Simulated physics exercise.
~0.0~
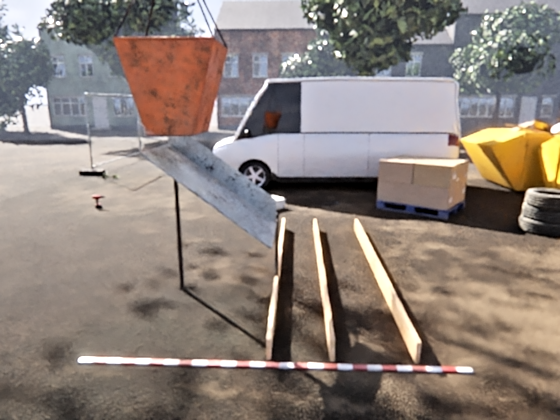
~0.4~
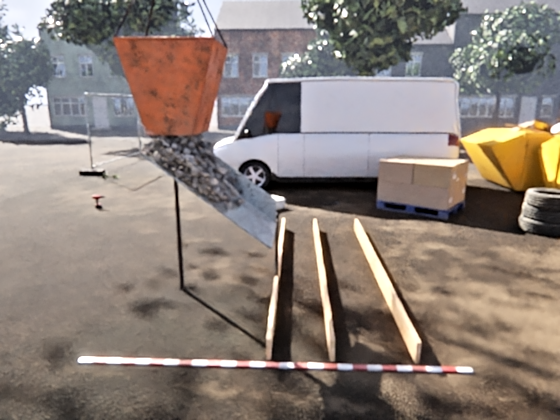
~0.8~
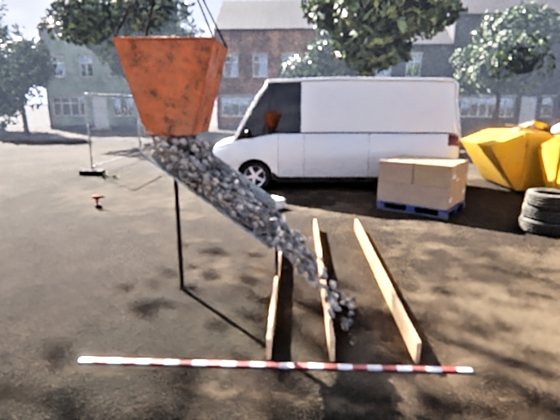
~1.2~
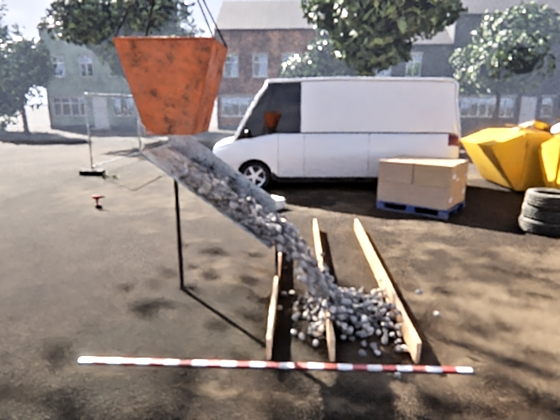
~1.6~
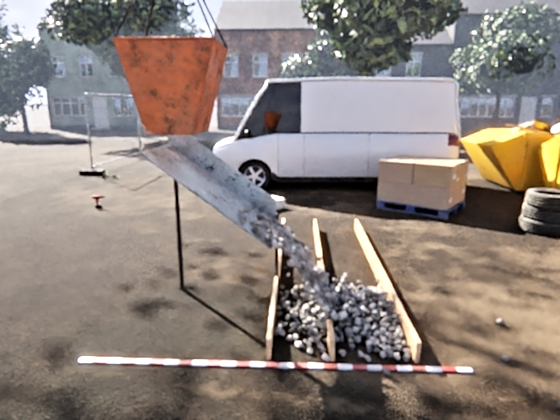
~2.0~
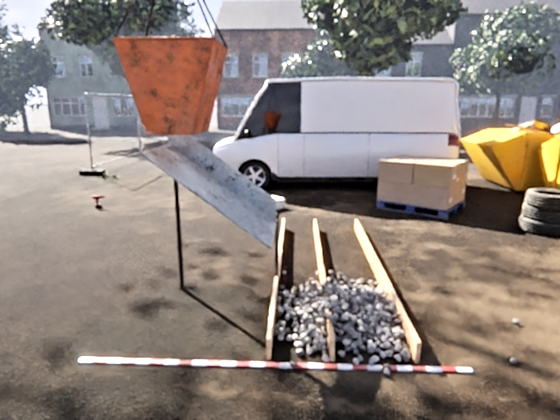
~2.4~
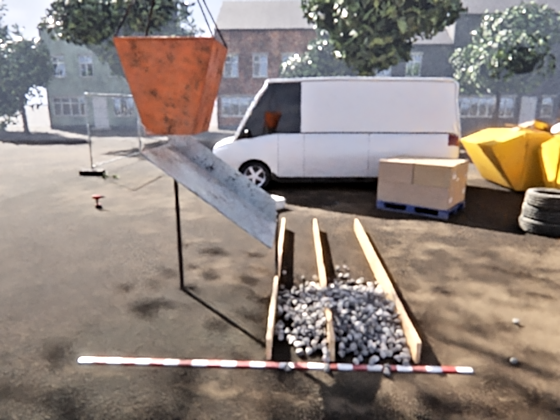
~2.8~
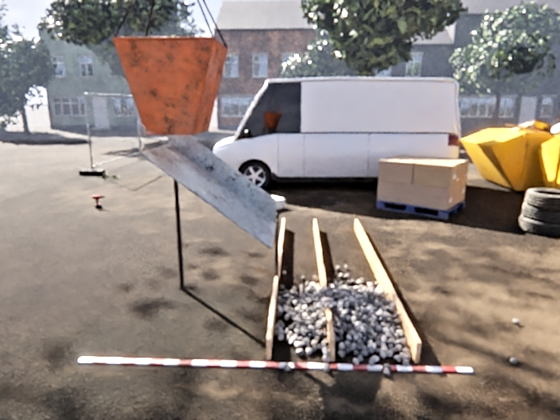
The clip opens on an orange skip hanging above a sloping steel chute in a paved yard, with a white van, boxes and a yellow container behind. Grey, angular stones spill from the skip and spread down the steel. The stream slides to the right, drops off the lower edge and lands among three wooden planks lying on the ground. Stones pile up in both bays while the chute gradually empties, and a few stray out to the right. At the end the heap lies still across the bays, with the larger share in the right one.
